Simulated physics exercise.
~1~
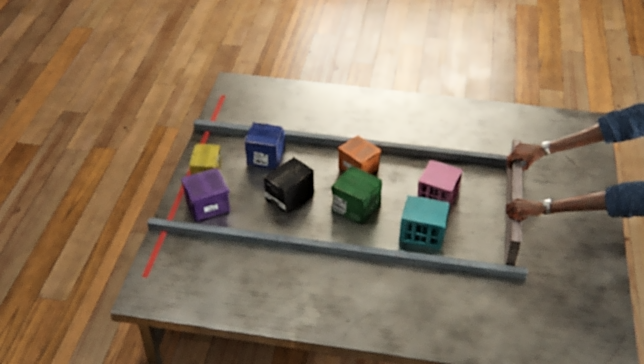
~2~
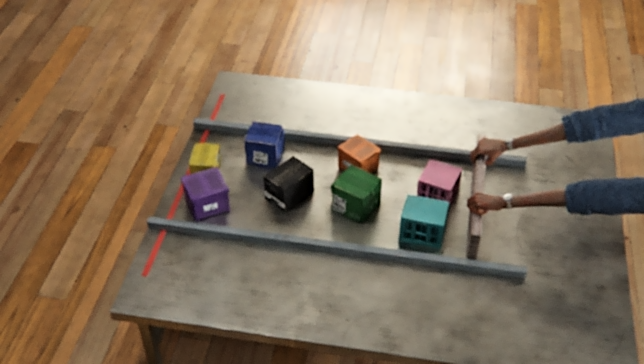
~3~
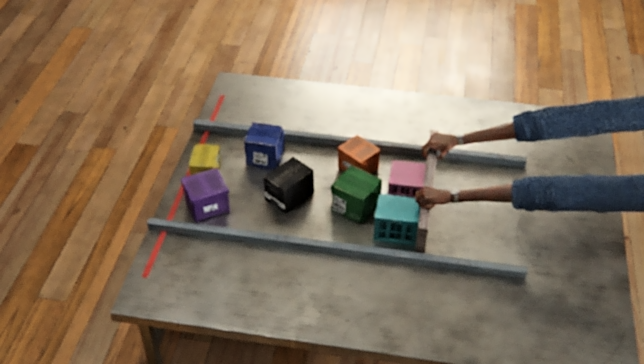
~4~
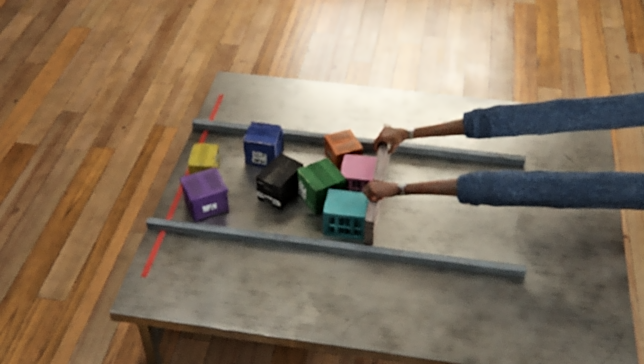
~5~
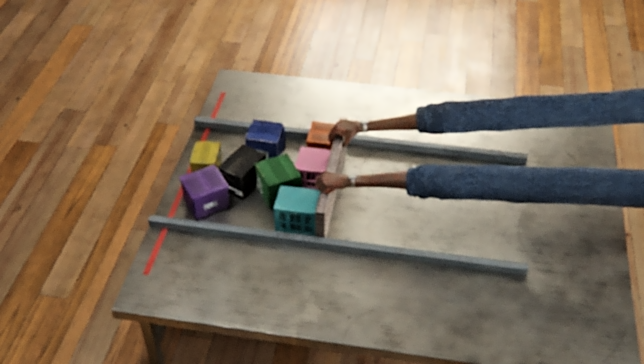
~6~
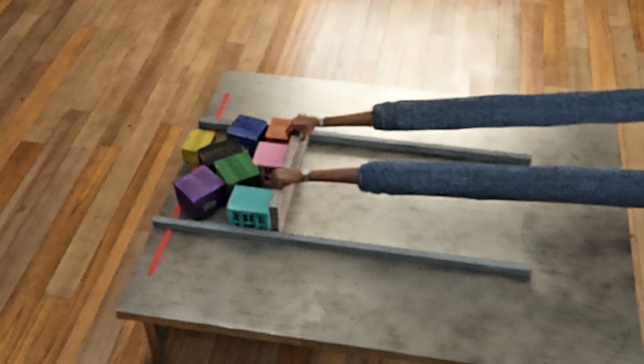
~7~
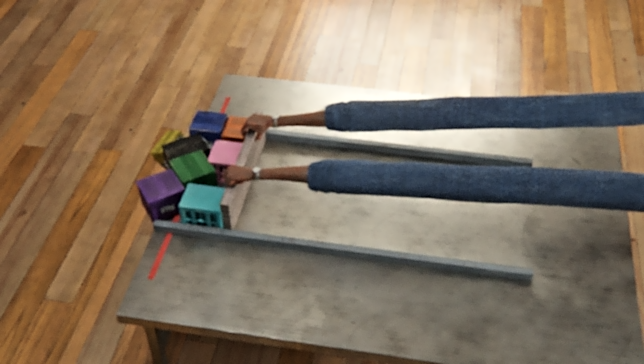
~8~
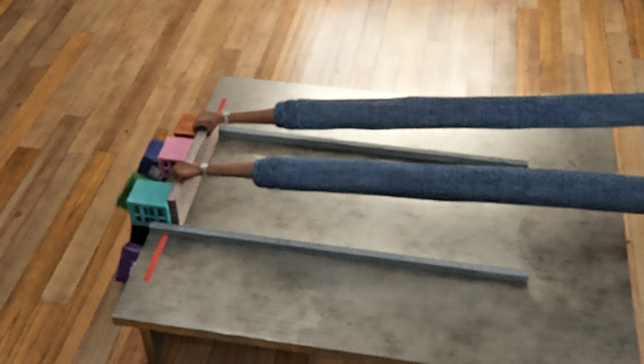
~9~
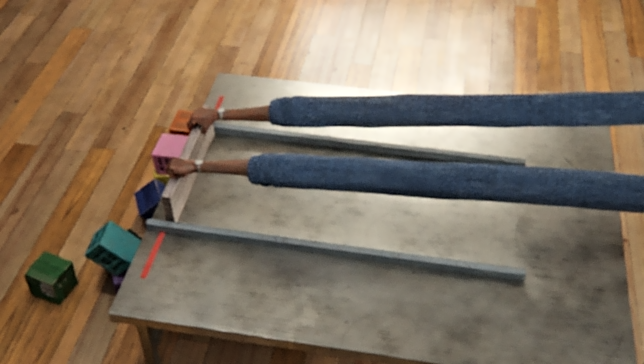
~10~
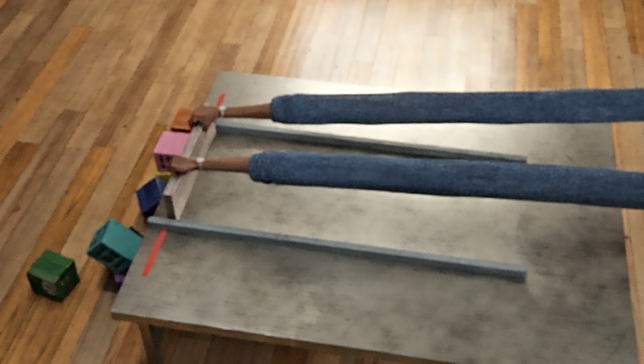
Two hands pushed a plank left along a tabletop between two rails, gathering scattered colourful boxes into a bunch and shoving most over the edge, then stopped near the red tape with the pink and orange ones still against the plank.
